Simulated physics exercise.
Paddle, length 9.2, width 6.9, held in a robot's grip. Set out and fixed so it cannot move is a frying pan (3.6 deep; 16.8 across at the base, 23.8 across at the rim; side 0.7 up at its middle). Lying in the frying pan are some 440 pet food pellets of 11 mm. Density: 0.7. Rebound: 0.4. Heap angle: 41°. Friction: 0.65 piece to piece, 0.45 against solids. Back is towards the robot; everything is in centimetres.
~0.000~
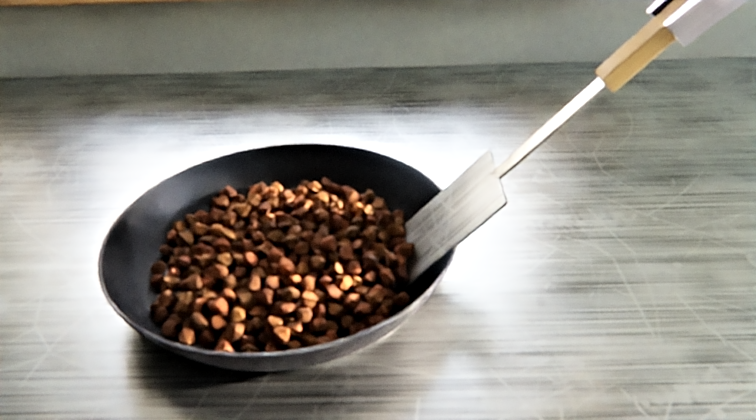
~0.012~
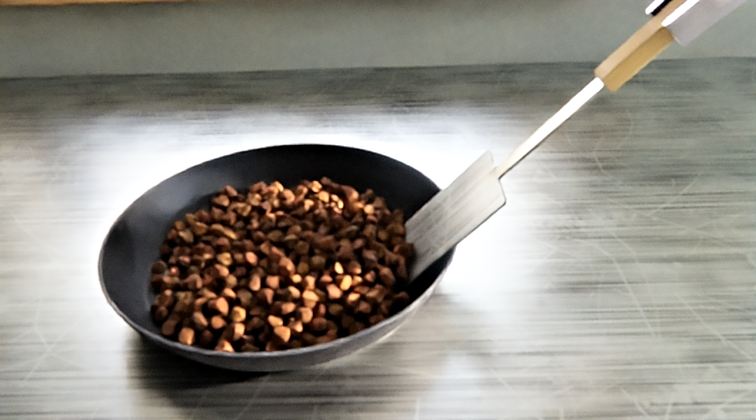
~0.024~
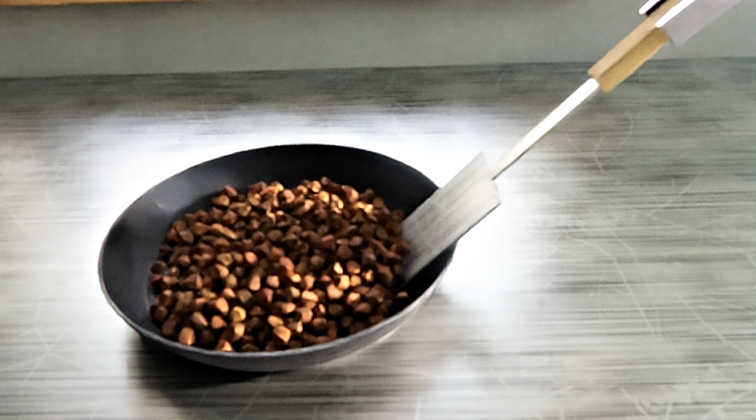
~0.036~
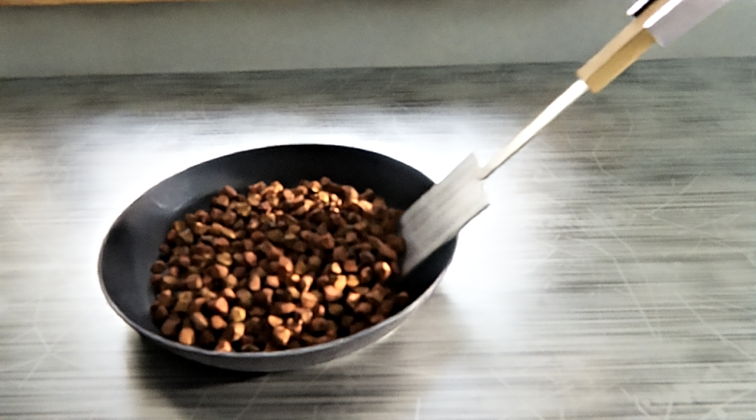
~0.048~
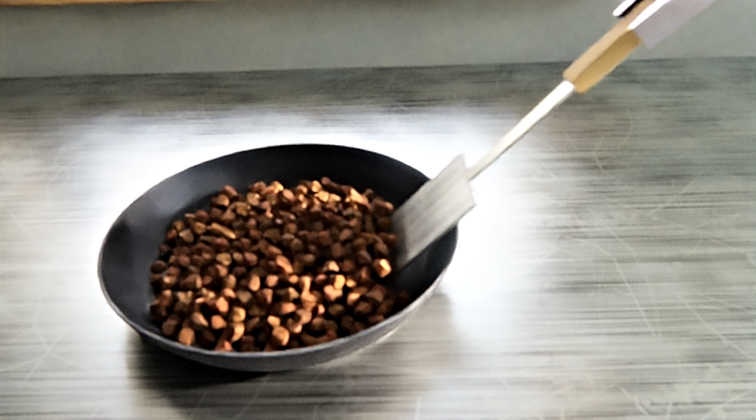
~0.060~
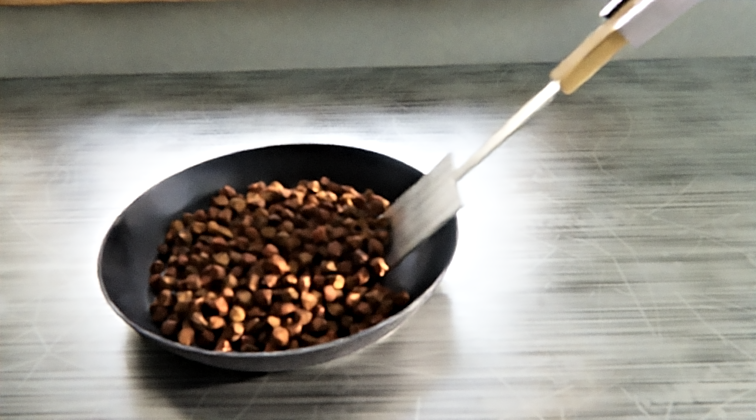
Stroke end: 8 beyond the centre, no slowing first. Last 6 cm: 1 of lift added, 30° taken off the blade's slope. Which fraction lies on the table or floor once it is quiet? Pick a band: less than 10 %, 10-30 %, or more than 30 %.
It falls in the band less than 10 %.
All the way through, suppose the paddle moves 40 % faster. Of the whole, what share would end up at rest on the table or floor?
Then about 15 per cent.
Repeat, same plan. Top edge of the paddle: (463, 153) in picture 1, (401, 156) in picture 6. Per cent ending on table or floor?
15 per cent.
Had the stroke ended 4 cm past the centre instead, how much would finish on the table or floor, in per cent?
My guess would be around 0 per cent.
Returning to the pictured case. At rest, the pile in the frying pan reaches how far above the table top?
Roughly 5.5 centimetres.
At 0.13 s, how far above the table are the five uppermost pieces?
Height: Approx. 4 cm.
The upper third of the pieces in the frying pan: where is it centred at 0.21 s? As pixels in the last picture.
Around (211, 236).
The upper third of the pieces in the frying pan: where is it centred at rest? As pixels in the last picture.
Pixel position: Approx. (172, 232).
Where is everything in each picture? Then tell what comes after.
In the first picture, paddle top edge at (498, 174), sloping 47°; upper third of the load around (291, 247), from x 155 to 410, top at y 185; 437 in the frying pan.
In the second picture, paddle top edge at (497, 174), sloping 47°; upper third of the load around (291, 247), from x 155 to 405, top at y 185.
In the third picture, paddle top edge at (492, 175), sloping 47°; upper third of the load around (291, 247), from x 155 to 405, top at y 185.
In the fourth picture, paddle top edge at (482, 175), sloping 47°; upper third of the load around (299, 247), from x 155 to 400, top at y 185.
In the fifth picture, paddle top edge at (470, 176), sloping 47°; upper third of the load around (300, 244), from x 155 to 400, top at y 185.
In the sixth picture, paddle top edge at (457, 176), sloping 47°; upper third of the load around (298, 239), from x 155 to 400, top at y 185; 437 in the frying pan.
After 0.13 s, sloping 47°, highest piece 4 above the table; 437 in the frying pan.
After 0.21 s, sloping 36°, highest piece 5 above the table; 437 in the frying pan.
After 0.44 s, sloping 17°, highest piece 5 above the table; 417 in the frying pan, 19 on the table or floor, 1 on the blade or in flight.
After 1.49 s, sloping 17°, highest piece 5 above the table; 417 in the frying pan, 20 on the table or floor.
At rest, 417 in the frying pan, 20 on the table or floor. That is 5 % on the table or floor.
